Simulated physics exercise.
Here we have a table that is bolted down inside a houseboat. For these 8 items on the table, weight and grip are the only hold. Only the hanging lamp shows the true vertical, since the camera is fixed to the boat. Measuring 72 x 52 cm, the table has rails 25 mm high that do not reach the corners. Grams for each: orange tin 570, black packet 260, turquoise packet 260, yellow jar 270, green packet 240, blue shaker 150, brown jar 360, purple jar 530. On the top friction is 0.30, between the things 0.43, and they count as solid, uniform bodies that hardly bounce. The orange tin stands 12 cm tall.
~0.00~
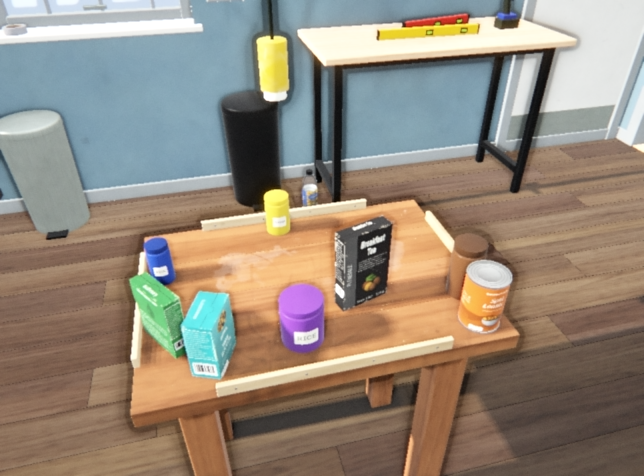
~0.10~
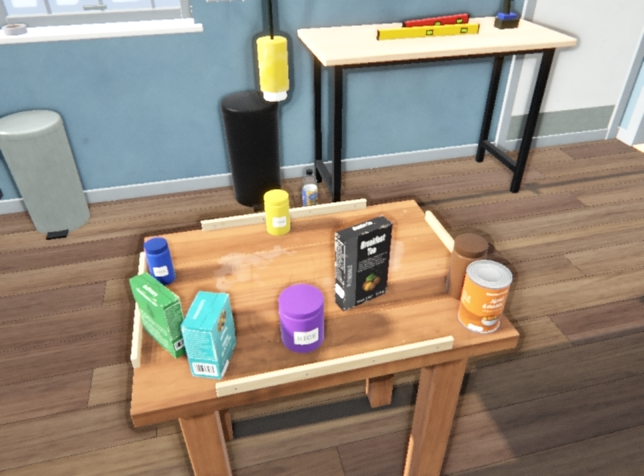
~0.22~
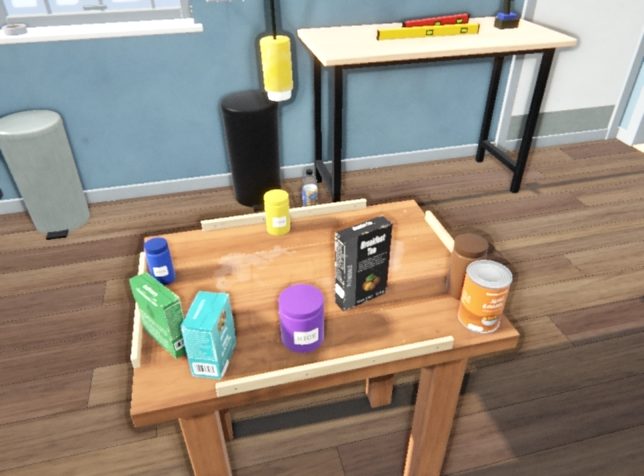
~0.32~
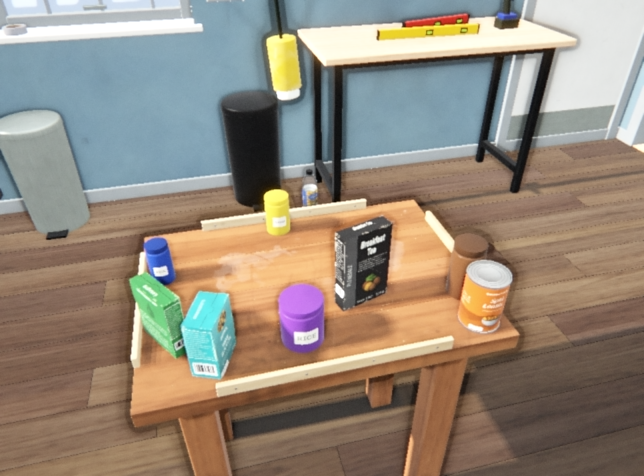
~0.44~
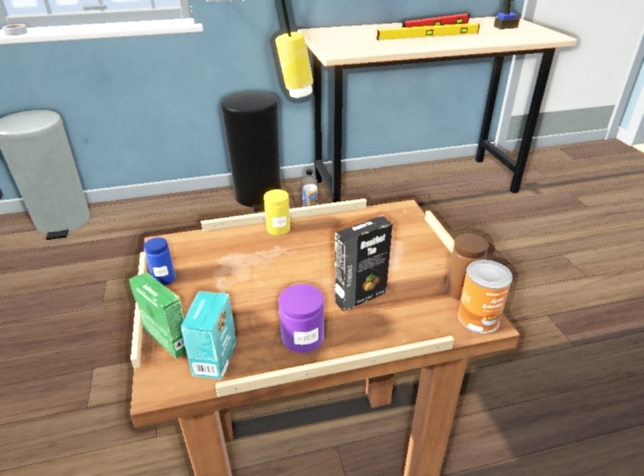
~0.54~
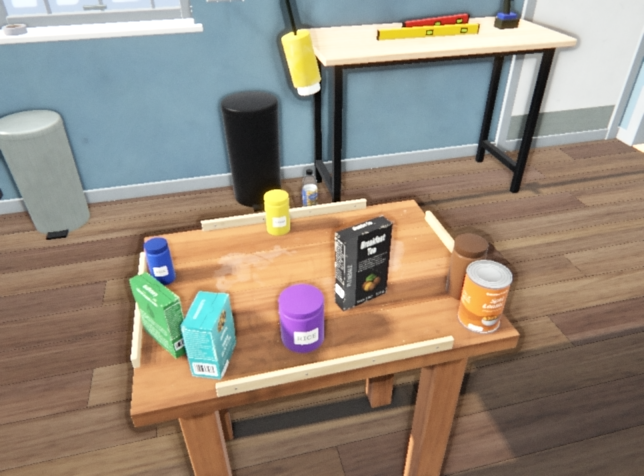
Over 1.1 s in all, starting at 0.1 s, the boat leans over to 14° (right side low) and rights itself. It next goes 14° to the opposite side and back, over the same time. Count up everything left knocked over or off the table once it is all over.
The total is zero.
After 1.24 s, boat level.
After 2.04 s, floor tilted 6°, left side down.
In the end (2.8 s), all 8 under 5 cm from the start. In the last view, orange tin near (484, 297), black packet near (363, 264).
